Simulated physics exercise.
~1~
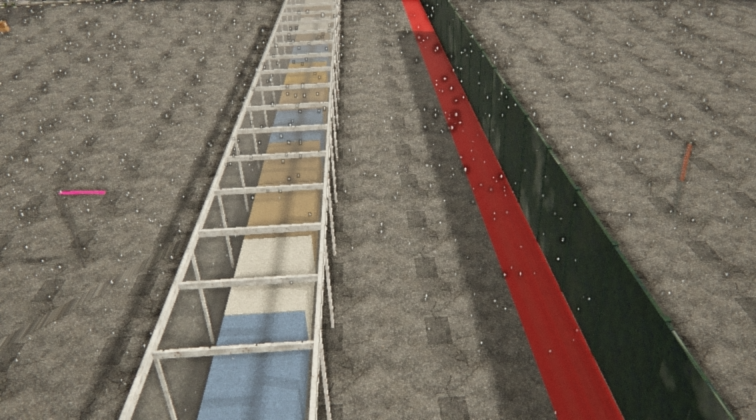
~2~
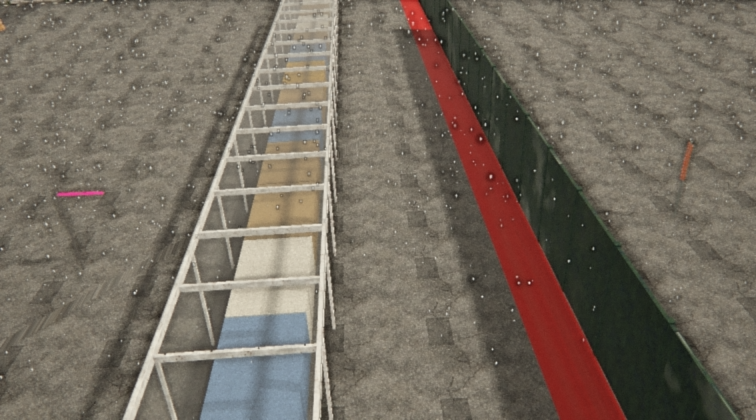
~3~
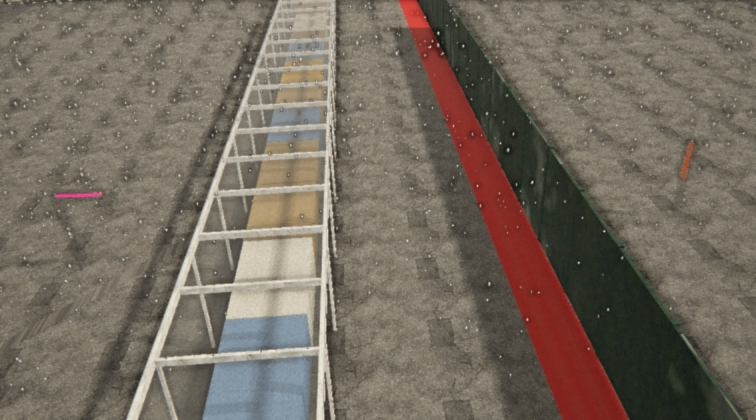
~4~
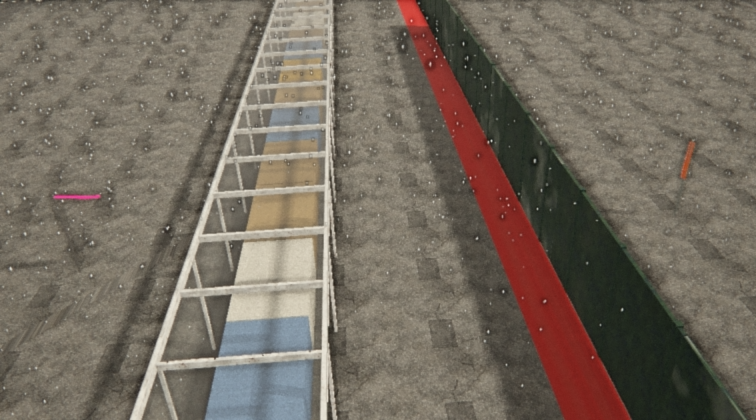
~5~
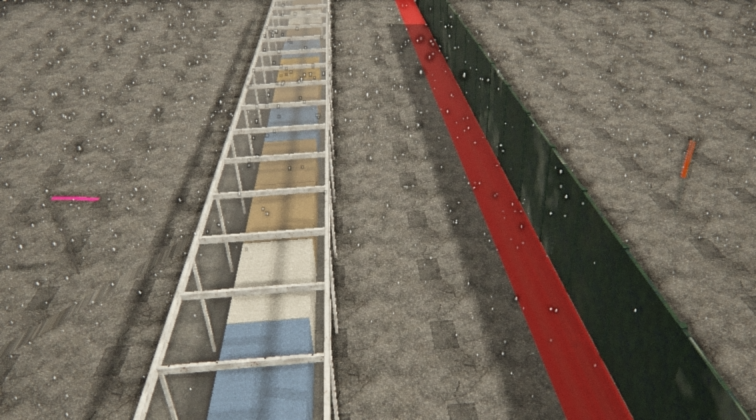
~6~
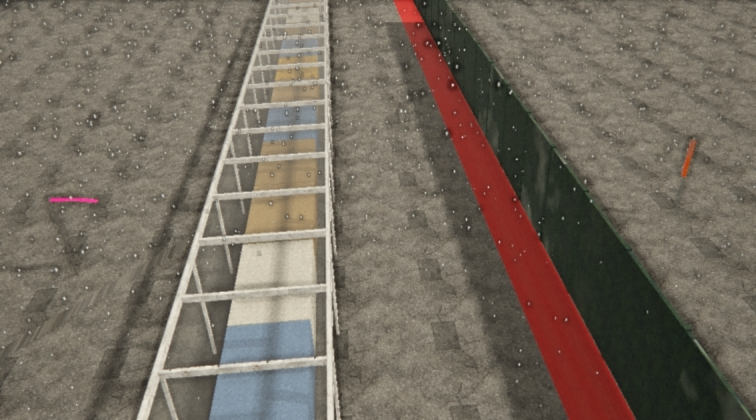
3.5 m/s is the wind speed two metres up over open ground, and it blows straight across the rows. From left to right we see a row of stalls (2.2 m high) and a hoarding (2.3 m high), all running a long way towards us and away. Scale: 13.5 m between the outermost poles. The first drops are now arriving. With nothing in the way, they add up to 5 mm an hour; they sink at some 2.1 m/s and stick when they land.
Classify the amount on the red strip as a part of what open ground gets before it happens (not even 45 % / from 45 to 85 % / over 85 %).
The share is over 85 %.
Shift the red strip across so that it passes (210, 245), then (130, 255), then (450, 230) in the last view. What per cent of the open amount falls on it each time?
In order: Close to 100 %, close to 90 %, close to 100 %.
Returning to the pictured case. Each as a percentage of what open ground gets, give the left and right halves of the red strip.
Roughly 115 percent on the left and roughly 110 percent on the right.
After 10 minutes open ground has 0.8 mm and the red strip 0.9 mm.
After 30 minutes open ground has 2.5 mm and the red strip 2.8 mm.
After 60 minutes open ground has 5.0 mm and the red strip 5.6 mm, so the red strip has 112 % of the open amount; the left half of it has 113 %, the right half 112 %.
